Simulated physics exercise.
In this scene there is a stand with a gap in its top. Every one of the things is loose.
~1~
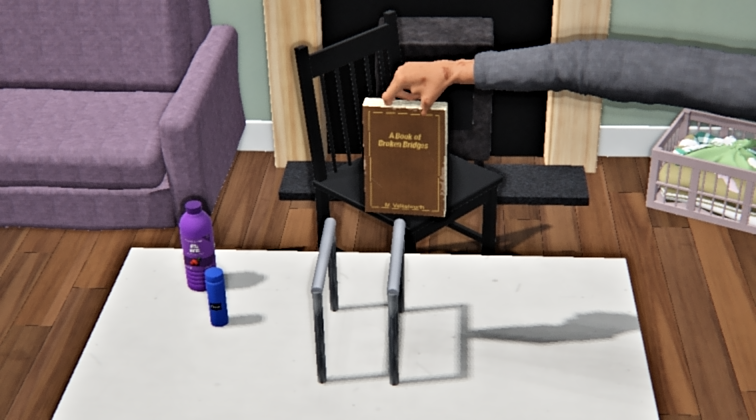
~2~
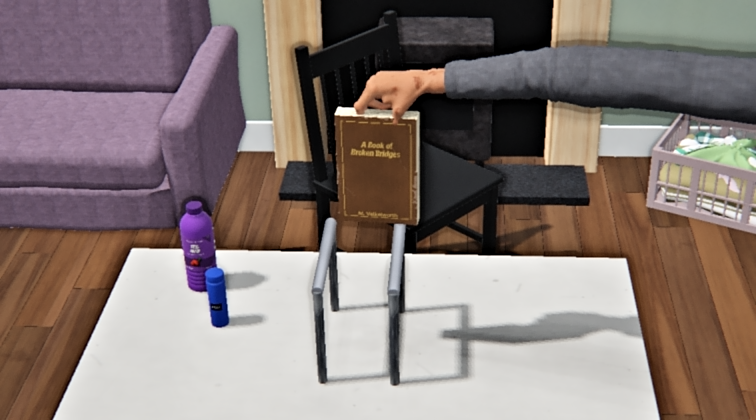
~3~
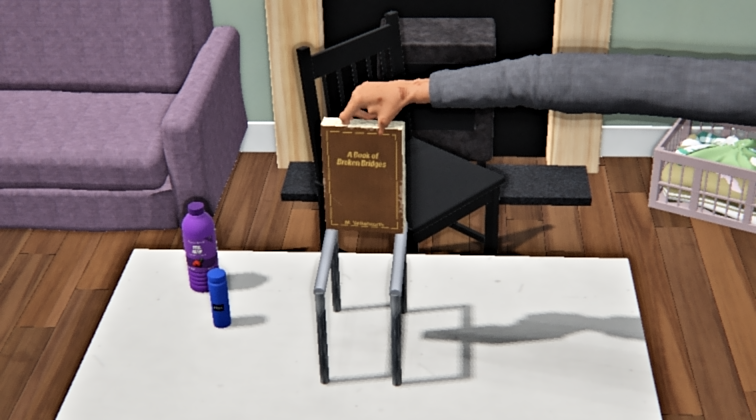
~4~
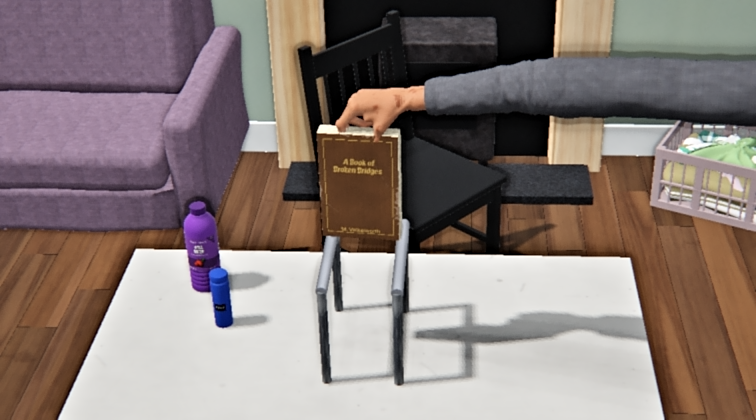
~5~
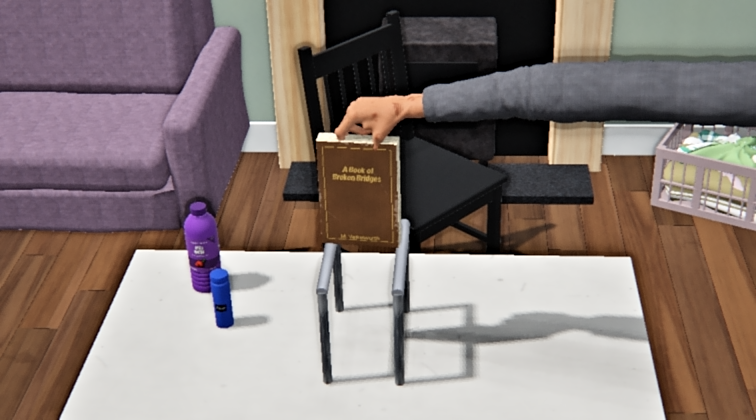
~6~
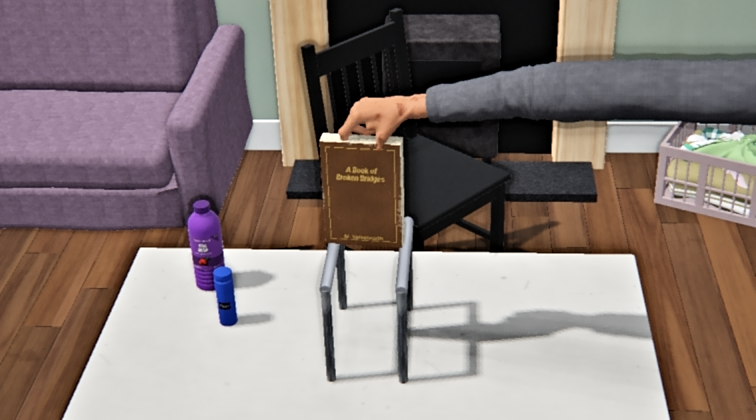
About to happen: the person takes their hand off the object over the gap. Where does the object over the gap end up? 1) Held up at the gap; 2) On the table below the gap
The answer is 1.
Then, 0.10 s after the last picture, things are still on the move.
Then, 0.20 s after the last picture, brown book slid a little near (364, 200).
Then, 0.70 s after the last picture, brown book resting near (364, 200).
At rest, all 3 in place. Seen from the same camera at the end, brown book near (364, 200). The book lodges.
